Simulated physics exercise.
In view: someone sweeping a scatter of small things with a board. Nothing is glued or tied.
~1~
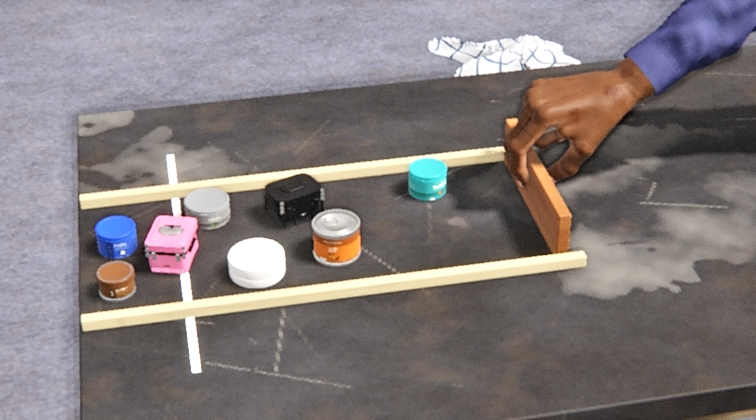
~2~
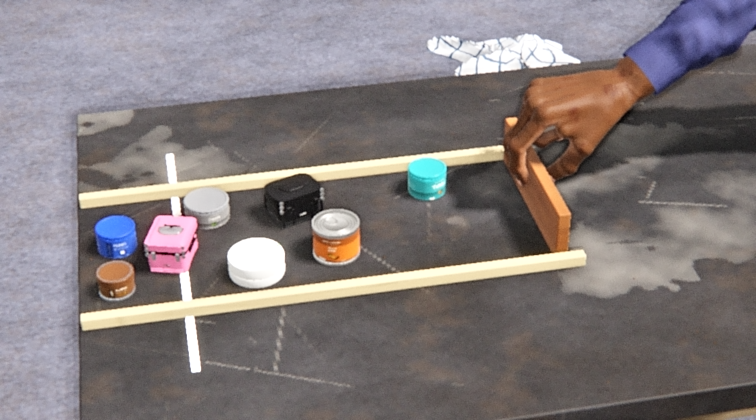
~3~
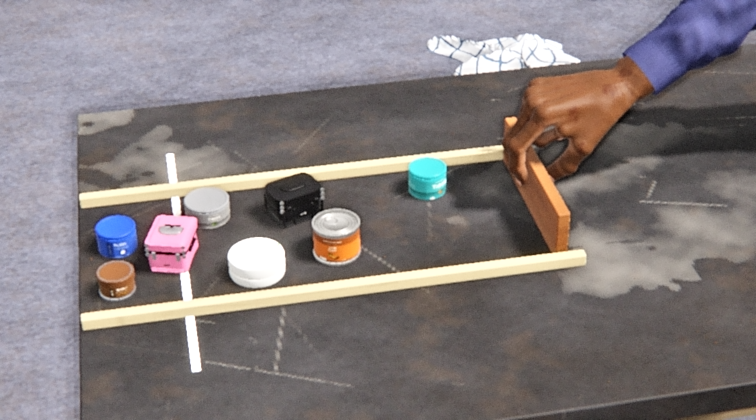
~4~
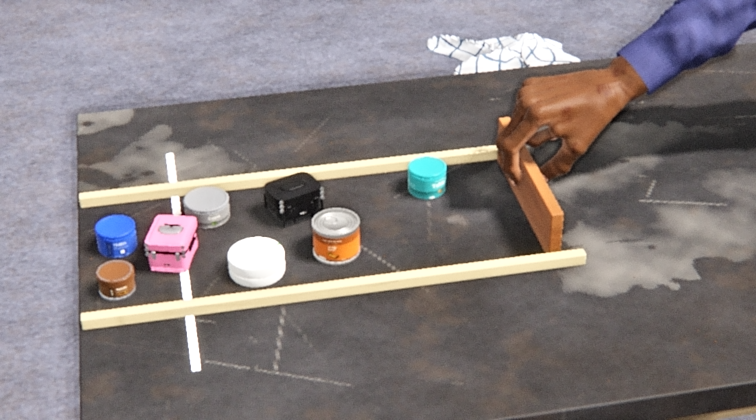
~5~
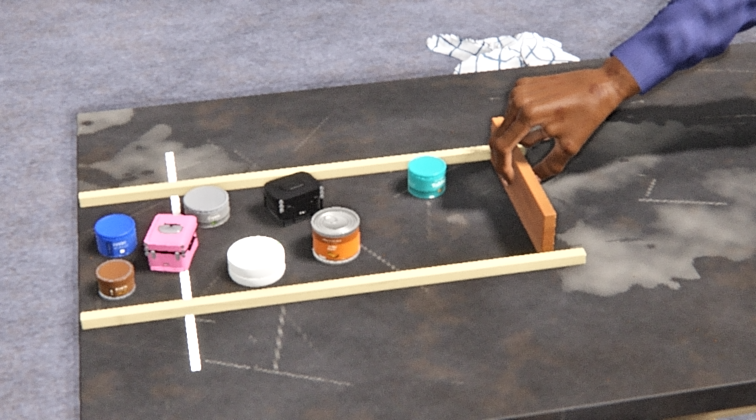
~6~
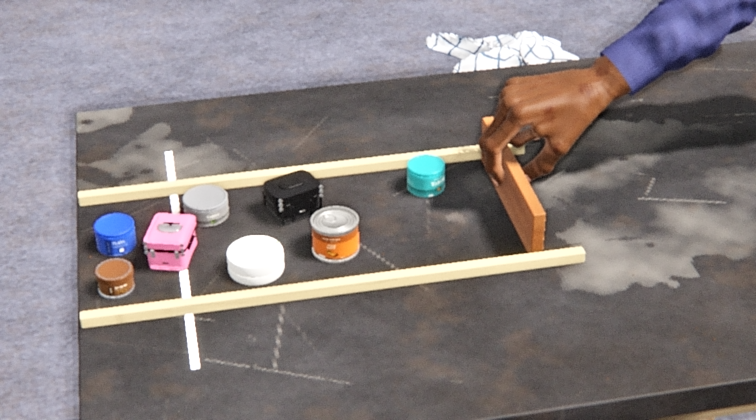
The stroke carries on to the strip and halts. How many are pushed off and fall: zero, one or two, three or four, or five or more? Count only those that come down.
As it turns out, the number that fall off is zero.
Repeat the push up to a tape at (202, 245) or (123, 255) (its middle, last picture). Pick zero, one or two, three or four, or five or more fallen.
Taking them in turn, none at all; three to four.
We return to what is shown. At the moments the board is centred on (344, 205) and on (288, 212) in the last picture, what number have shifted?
3 and 4.
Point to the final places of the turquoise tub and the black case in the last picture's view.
About (156, 199), and the other about (152, 223).
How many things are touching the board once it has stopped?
It touches 3.
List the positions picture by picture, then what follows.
The first frame shows brown tin (116, 281); blue tub (117, 238); pink case (173, 246); board (535, 186); tape (182, 251).
The second frame shows blue tub (116, 237); orange tin (336, 238).
The third frame shows pink case (173, 245); board (534, 185).
The fourth frame shows brown tin (116, 281); grey tub (207, 207).
The fifth frame shows blue tub (116, 236); black case (293, 198).
The sixth frame shows brown tin (115, 279); blue tub (116, 235); pink case (172, 242); board (511, 185); tape (180, 248).
Soon after, none off yet; brown tin at rest near (115, 279); blue tub at rest near (116, 235); pink case at rest near (172, 242).
After that, none off yet; brown tin at rest near (115, 279); blue tub at rest near (116, 235); pink case moving near (162, 245).
In the end, the number that fall off is zero.
